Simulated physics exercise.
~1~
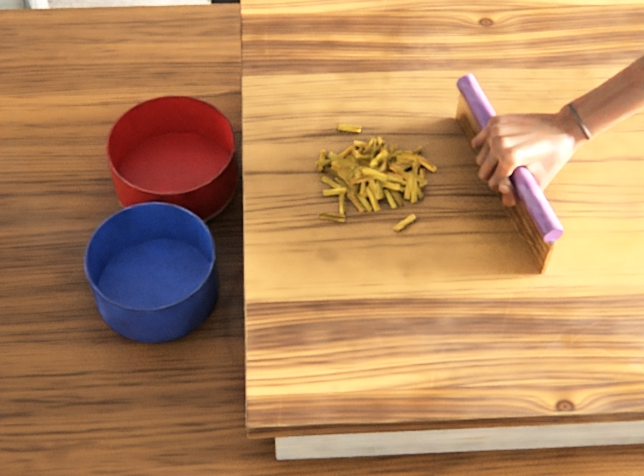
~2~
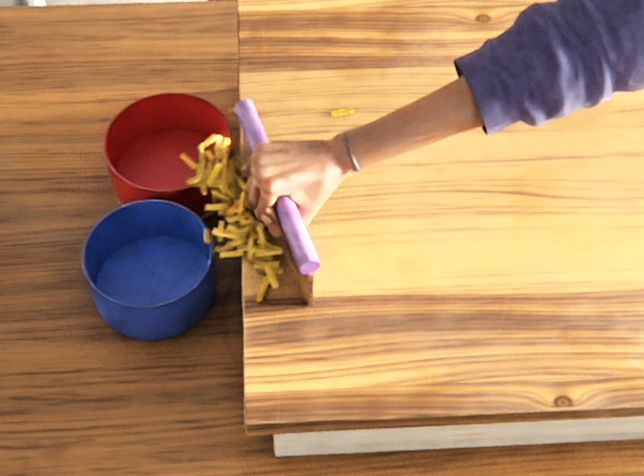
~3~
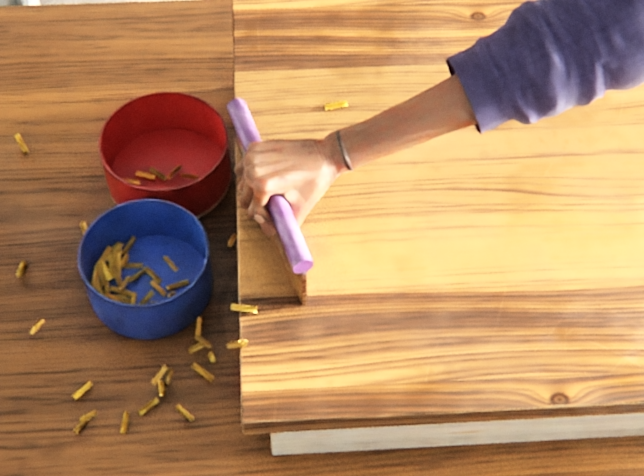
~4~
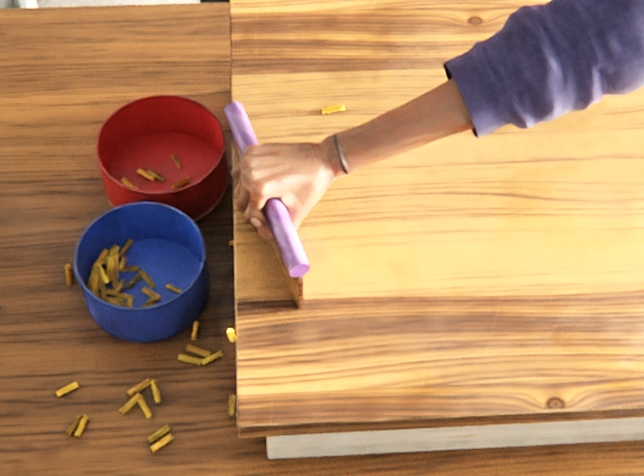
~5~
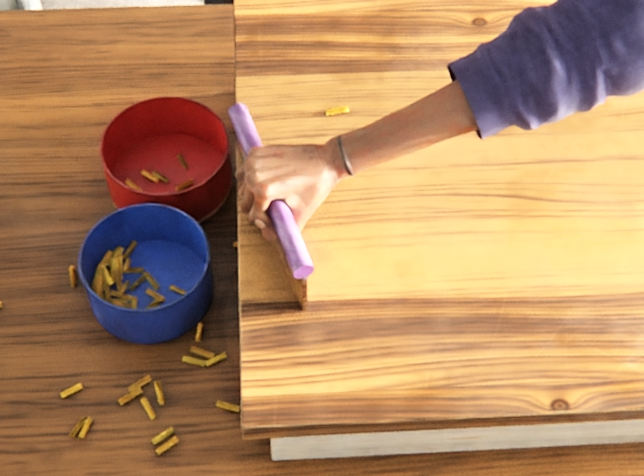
On a wooden table, a raised wooden board holds a loose pile of short yellow pasta pieces, with a red pot and a blue pot standing beside its left edge. A hand gripping a scraper with a purple handle sweeps the pile leftward across the board, leaving one piece behind. At the edge the scraper stops and the pieces spill over in a clump. Most drop into the blue pot, a few land in the red one, and others scatter over the table. The hand stays at the edge as the fallen pieces come to rest.
